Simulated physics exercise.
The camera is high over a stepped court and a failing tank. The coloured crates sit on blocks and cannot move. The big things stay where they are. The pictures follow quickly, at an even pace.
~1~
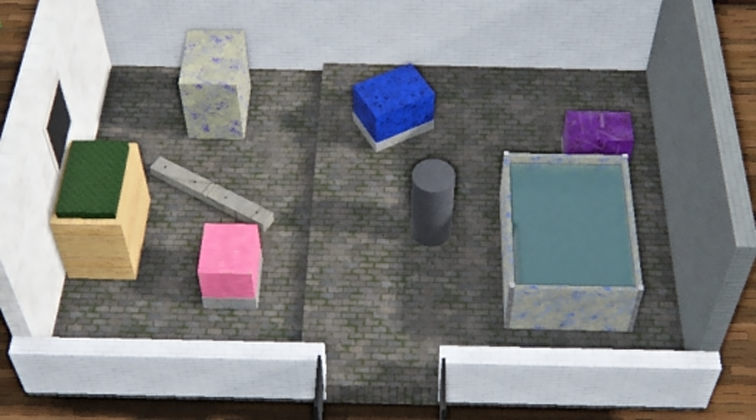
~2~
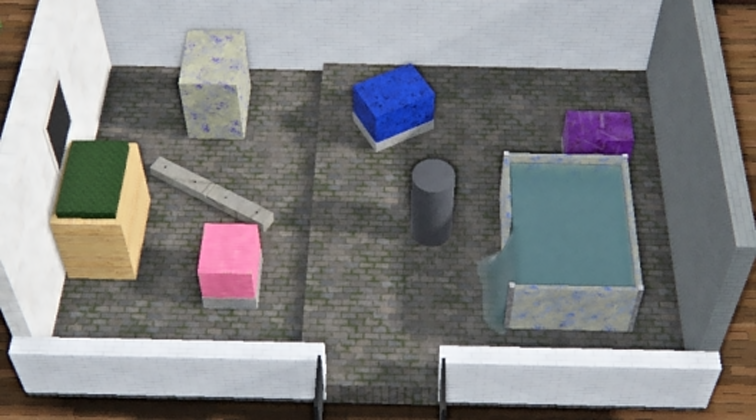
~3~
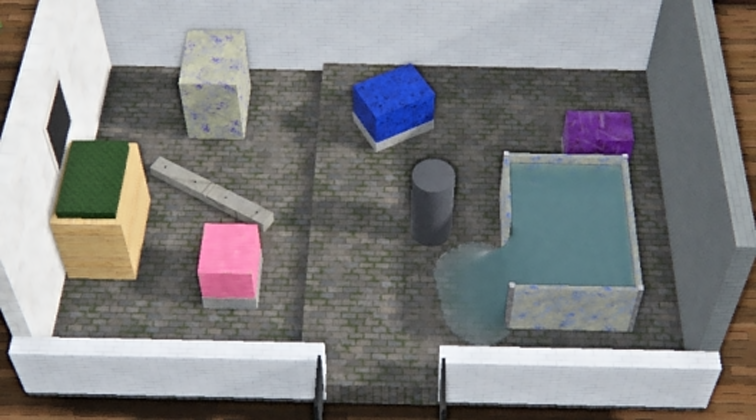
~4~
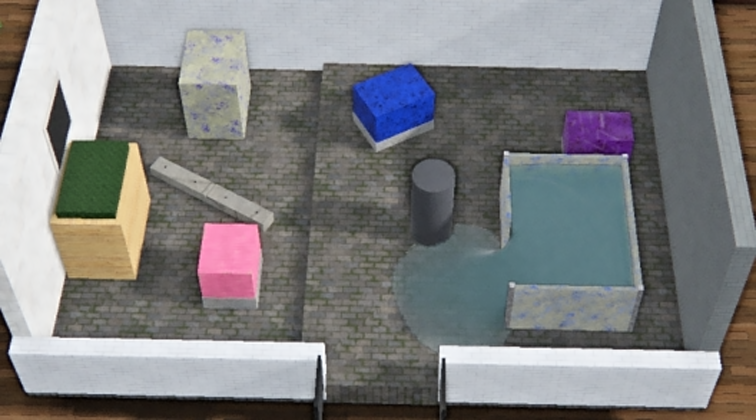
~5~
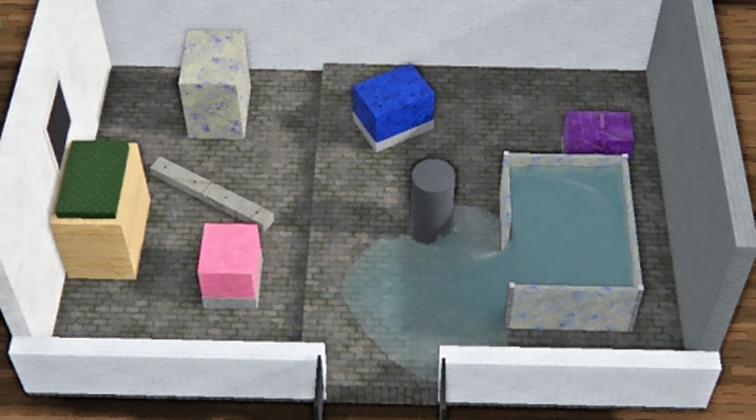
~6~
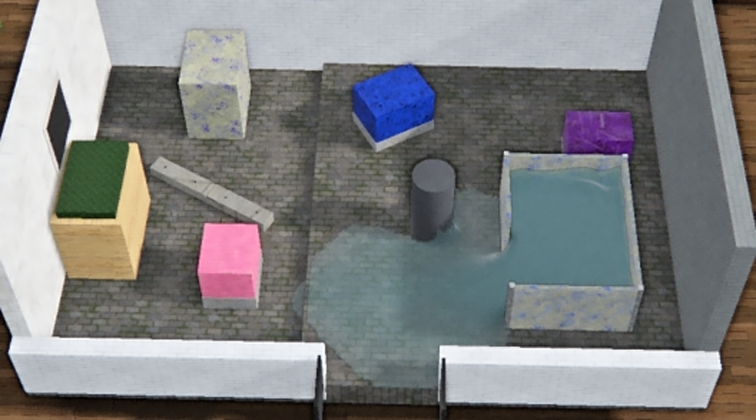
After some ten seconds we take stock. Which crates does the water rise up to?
In the end: The purple crate keeps dry; the blue crate keeps dry; the pink crate is soaked.
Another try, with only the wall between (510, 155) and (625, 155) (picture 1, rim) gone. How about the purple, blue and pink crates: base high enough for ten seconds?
The purple one is soaked, the blue one is wetted, the pink one stays dry.
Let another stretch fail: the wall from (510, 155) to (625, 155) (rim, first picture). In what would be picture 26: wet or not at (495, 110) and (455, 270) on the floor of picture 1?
One after the other: Under water, free of water.
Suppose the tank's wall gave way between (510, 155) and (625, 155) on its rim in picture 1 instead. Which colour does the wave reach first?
The purple-painted one.
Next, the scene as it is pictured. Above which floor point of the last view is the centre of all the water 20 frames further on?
Around (360, 265).
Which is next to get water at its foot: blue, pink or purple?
It is the one in pink.
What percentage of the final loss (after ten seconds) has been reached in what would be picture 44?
Some 85 per cent.
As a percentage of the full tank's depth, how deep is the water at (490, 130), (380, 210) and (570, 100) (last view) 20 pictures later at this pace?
About 0, 2 and 0 per cent.
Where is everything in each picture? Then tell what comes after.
The first frame shows the tank at (570, 223) is whole and still.
In the second frame, water pours out at (509, 280) and has run to (494, 327).
In the third frame, the front is at (442, 268), out from the gap at (509, 280).
In the fourth frame, the front is at (401, 275), out from the gap at (509, 282).
In the fifth frame, water pours out at (509, 282) and has run to (349, 300).
In the sixth frame, water pours out at (509, 281) and has run to (299, 305).
A moment on, water covers 30 % of the floor; the purple crate not reached, the blue crate water round its plinth, the pink crate water round its plinth.
Next, water covers 45 % of the floor; the purple crate not reached, the blue crate water round its plinth, the pink crate water round its plinth.
Then, water covers 55 % of the floor; the purple crate not reached, the blue crate water round its plinth, the pink crate water round its plinth.
Later, water covers 60 % of the floor; the purple crate water round its plinth, the blue crate water round its plinth, the pink crate water round its plinth.
In the end, water covers 60 % of the floor; the purple crate stayed above the water, the blue crate stayed above the water, the pink crate was topped.
